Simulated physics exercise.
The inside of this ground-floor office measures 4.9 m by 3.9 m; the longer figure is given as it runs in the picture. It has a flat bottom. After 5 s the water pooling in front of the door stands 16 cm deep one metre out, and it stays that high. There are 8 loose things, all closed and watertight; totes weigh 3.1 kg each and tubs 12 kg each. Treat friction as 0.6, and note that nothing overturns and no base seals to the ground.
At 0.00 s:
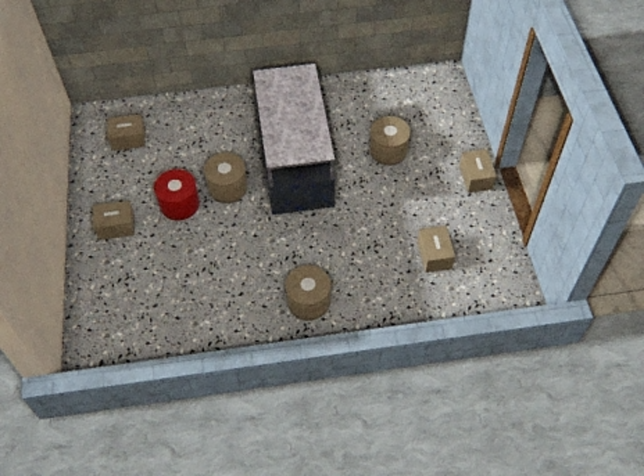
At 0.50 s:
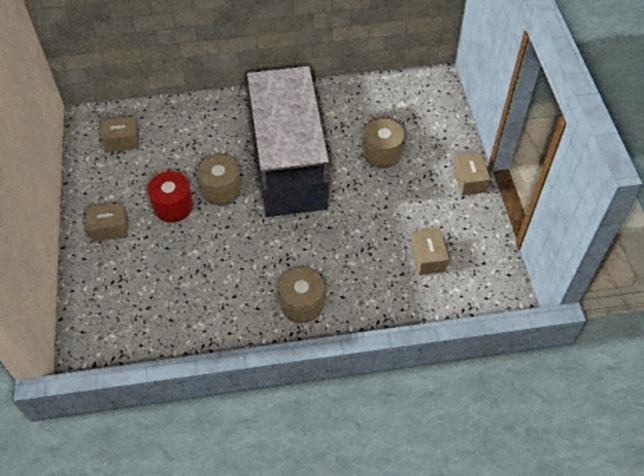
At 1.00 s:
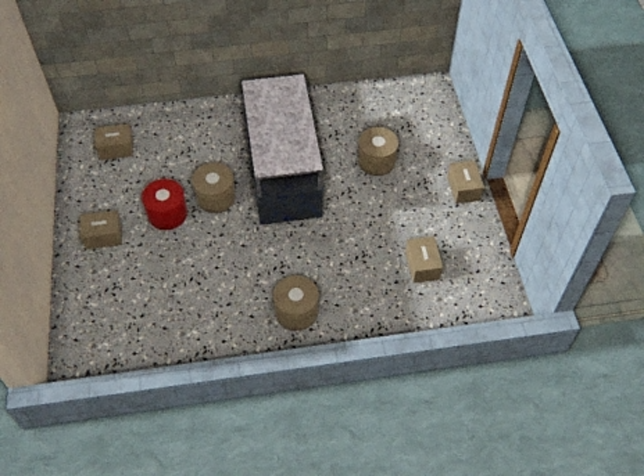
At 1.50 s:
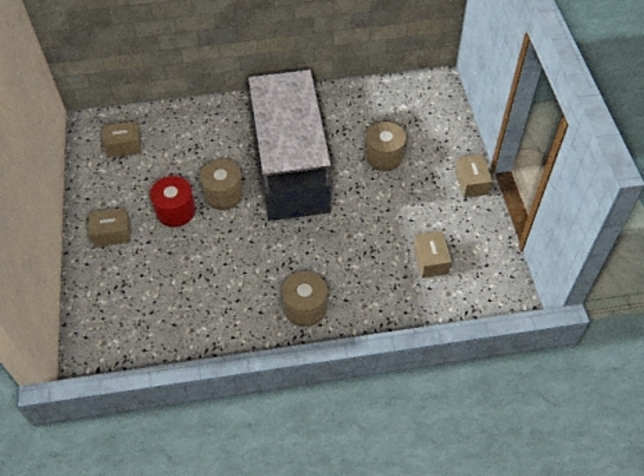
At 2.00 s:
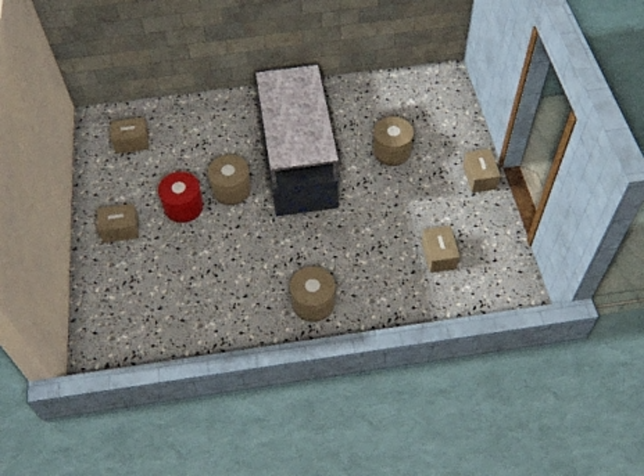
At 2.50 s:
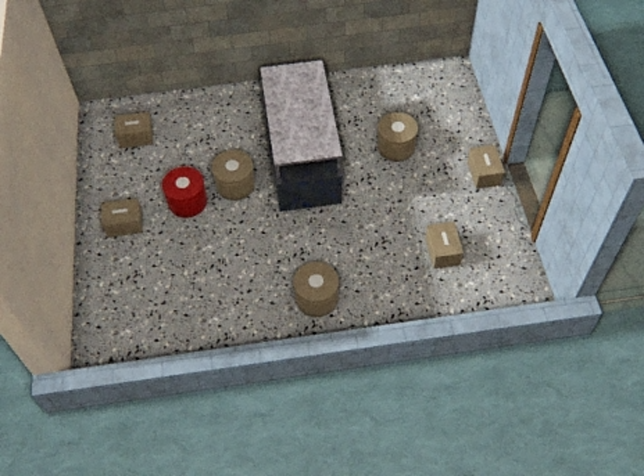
The video shows a room from above as blue-green water covers the grey ground outside its low wall and door. Inside, the red tub, brown tubs and boxes stay still on the dry speckled floor while the view sways slightly.
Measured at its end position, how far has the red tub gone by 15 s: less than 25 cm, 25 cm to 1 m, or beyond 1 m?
Prediction: It more or less keeps its spot.
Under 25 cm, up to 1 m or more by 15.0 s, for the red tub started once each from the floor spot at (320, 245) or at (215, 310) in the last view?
The first time it wanders a bit, the second time it hardly drifts.
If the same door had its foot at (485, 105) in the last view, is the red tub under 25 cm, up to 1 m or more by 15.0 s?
In that case the red tub remains where it is.
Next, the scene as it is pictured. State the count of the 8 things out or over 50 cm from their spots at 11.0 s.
Result: 2.
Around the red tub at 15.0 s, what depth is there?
5 cm or so.
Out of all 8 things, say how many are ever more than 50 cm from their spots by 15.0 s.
3 in all.
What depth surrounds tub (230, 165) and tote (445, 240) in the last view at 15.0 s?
Roughly 4 and 7 cm.
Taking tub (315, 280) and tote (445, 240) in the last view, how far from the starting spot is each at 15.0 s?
In turn: 10 cm, 140 cm.
After 3.5 s the red tub is near (183, 183), 0.0 m from its start, aground; 0 afloat.
After 6.8 s the red tub is near (183, 183), 0.0 m from its start, aground; 1 afloat.
After 11.0 s the red tub is near (183, 183), 0.0 m from its start, aground; 2 afloat.
After 15.0 s the red tub is near (183, 183), 0.0 m from its start, aground; 4 afloat.
